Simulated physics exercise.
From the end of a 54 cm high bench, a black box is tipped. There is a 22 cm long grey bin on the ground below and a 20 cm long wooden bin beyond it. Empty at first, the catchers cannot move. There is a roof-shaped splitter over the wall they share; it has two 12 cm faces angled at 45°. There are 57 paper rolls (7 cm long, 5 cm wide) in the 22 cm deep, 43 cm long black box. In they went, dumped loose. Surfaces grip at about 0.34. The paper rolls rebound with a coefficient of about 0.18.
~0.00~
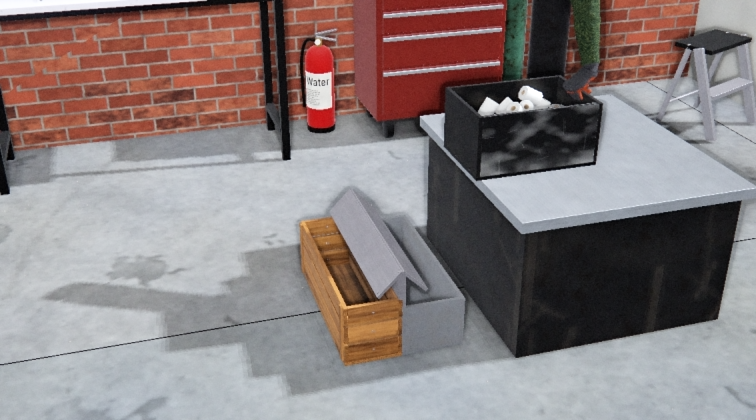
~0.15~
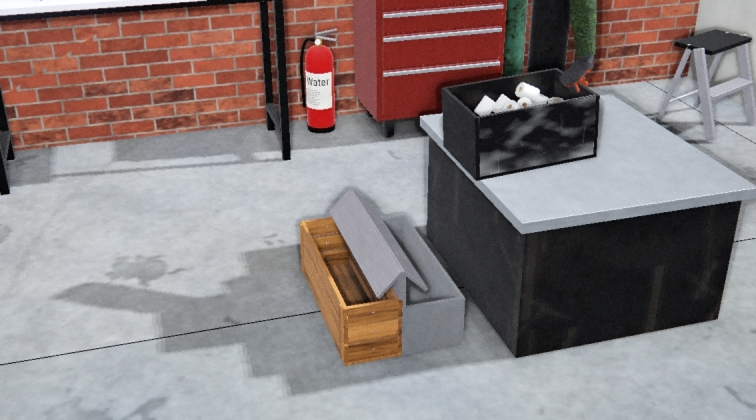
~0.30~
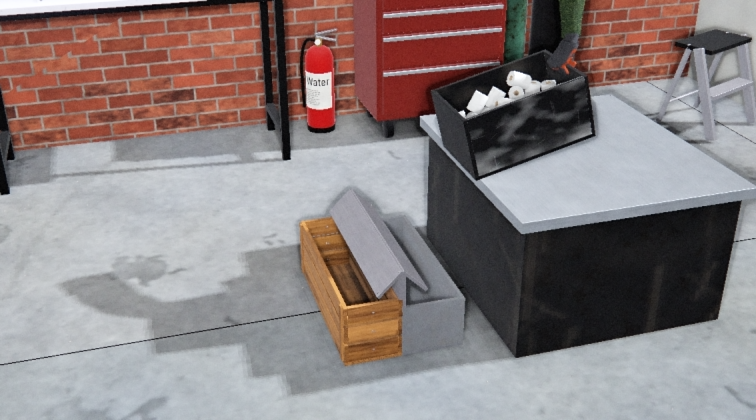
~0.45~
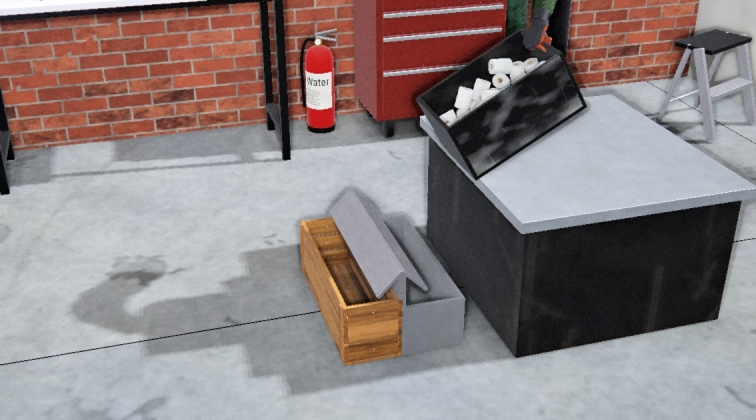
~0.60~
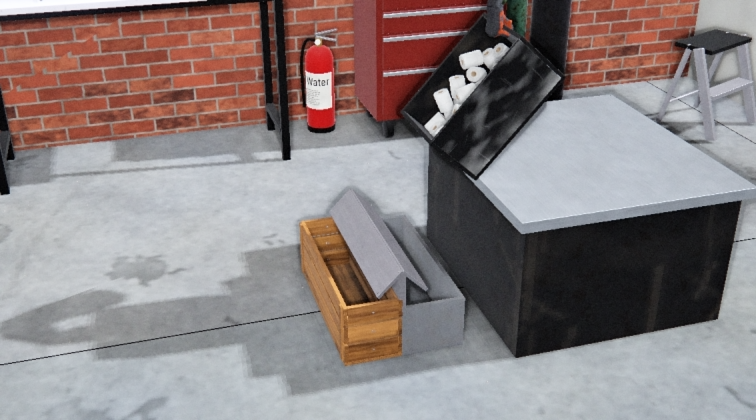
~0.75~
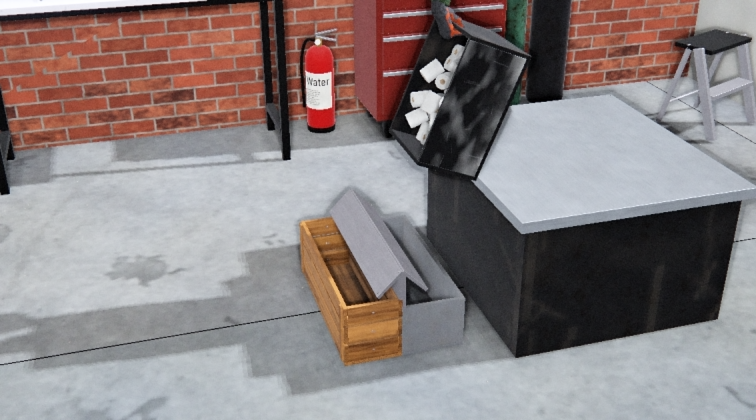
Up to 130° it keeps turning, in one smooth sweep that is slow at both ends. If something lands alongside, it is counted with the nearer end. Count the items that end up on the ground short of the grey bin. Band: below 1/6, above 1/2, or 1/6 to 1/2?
The amount falls short of a sixth.
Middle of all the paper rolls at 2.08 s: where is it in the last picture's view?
The middle lies close to (342, 300).
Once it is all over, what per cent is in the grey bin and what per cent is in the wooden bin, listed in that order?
Roughly 25 and 40 per cent.
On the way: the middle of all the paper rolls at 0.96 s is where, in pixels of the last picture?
I'd put the middle close to (432, 132) in the last view.
After 0.96 s, tilt 95°; 53 still in the black box and 4 in the air.
After 1.23 s, tilt 121°; 30 still in the black box, 5 in the wooden bin, 1 on the ground beyond the wooden bin and 21 in the air.
After 1.60 s, tilt 130°; 7 in the grey bin, 20 in the wooden bin, 14 on the ground beyond the wooden bin and 16 in the air.
When it is over (at 2.08 s), 14 in the grey bin, 24 in the wooden bin, 1 on the ground short of the grey bin and 18 on the ground beyond the wooden bin. Asked share, 1 of 57, 2 per cent.
